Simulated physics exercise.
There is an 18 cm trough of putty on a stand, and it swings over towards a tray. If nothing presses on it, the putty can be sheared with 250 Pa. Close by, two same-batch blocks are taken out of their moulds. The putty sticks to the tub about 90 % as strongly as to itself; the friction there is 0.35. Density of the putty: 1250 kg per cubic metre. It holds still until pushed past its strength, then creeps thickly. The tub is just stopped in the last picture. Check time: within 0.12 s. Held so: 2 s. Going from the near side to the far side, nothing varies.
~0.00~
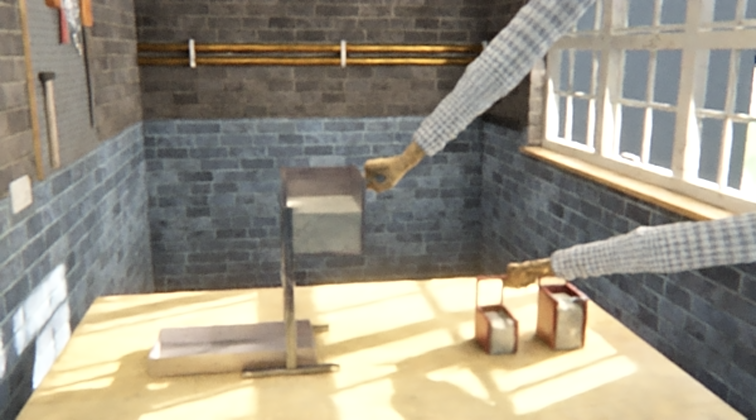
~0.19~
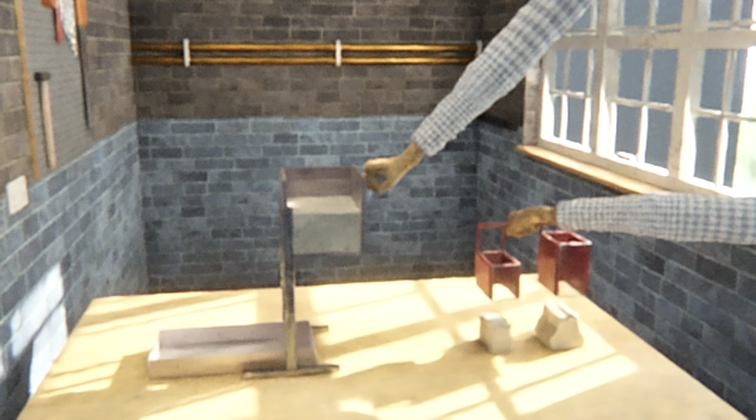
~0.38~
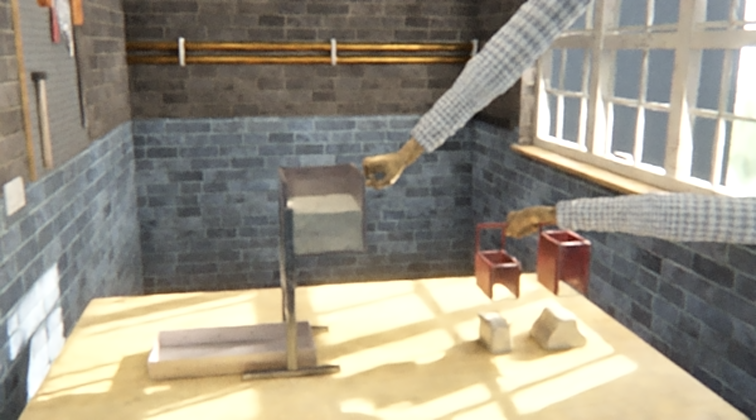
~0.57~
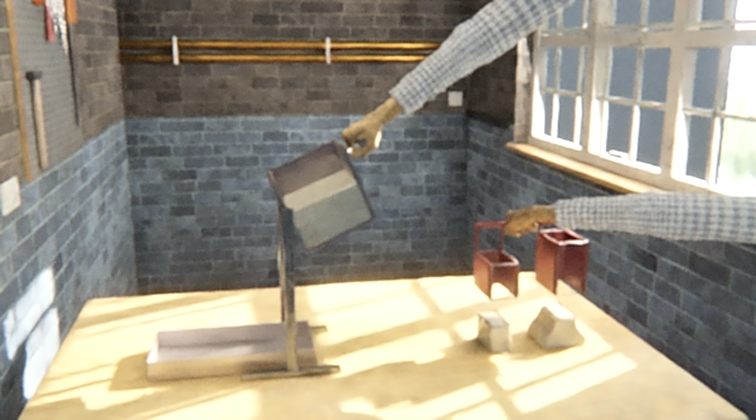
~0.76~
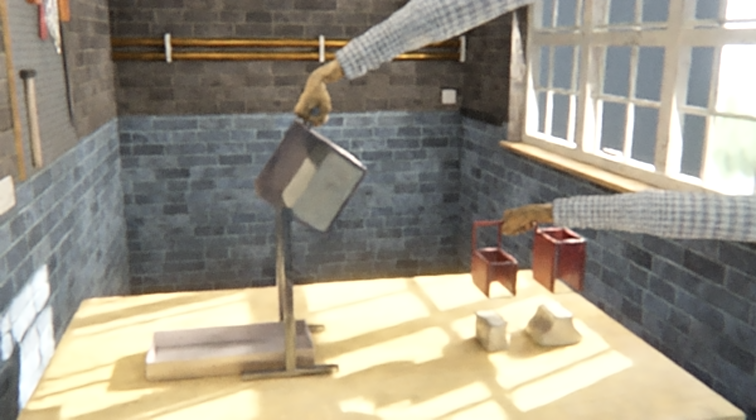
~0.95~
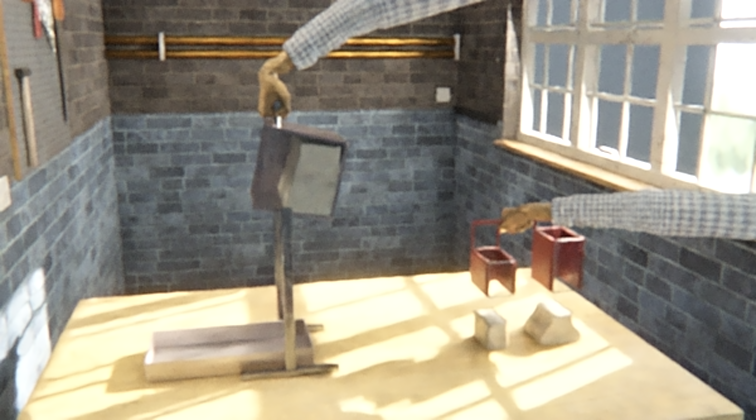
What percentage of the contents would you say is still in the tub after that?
I would say about 100 %.
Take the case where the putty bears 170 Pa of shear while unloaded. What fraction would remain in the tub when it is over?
80 %.
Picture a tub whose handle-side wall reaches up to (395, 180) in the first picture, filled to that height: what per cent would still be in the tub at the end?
Then near 65 % stays in the tub.
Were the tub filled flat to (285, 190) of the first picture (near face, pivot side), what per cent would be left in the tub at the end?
About 65 %.
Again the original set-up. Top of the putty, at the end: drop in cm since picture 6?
About 5 cm.
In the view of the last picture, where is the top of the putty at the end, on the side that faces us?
On the near face, the top ends up close to (284, 165).
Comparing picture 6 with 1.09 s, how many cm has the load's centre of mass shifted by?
It has moved close to 3 cm.
By 1.09 s, the tub is at 77 degrees and holds 100 %.
By 1.26 s, the tub is at 77 degrees and holds 100 %.
By 1.43 s, the tub is at 77 degrees and holds 100 %.
By 1.60 s, the tub is at 77 degrees and holds 100 %.
By 2.95 s, at the end, the tub is at 77 degrees and holds 100 %.
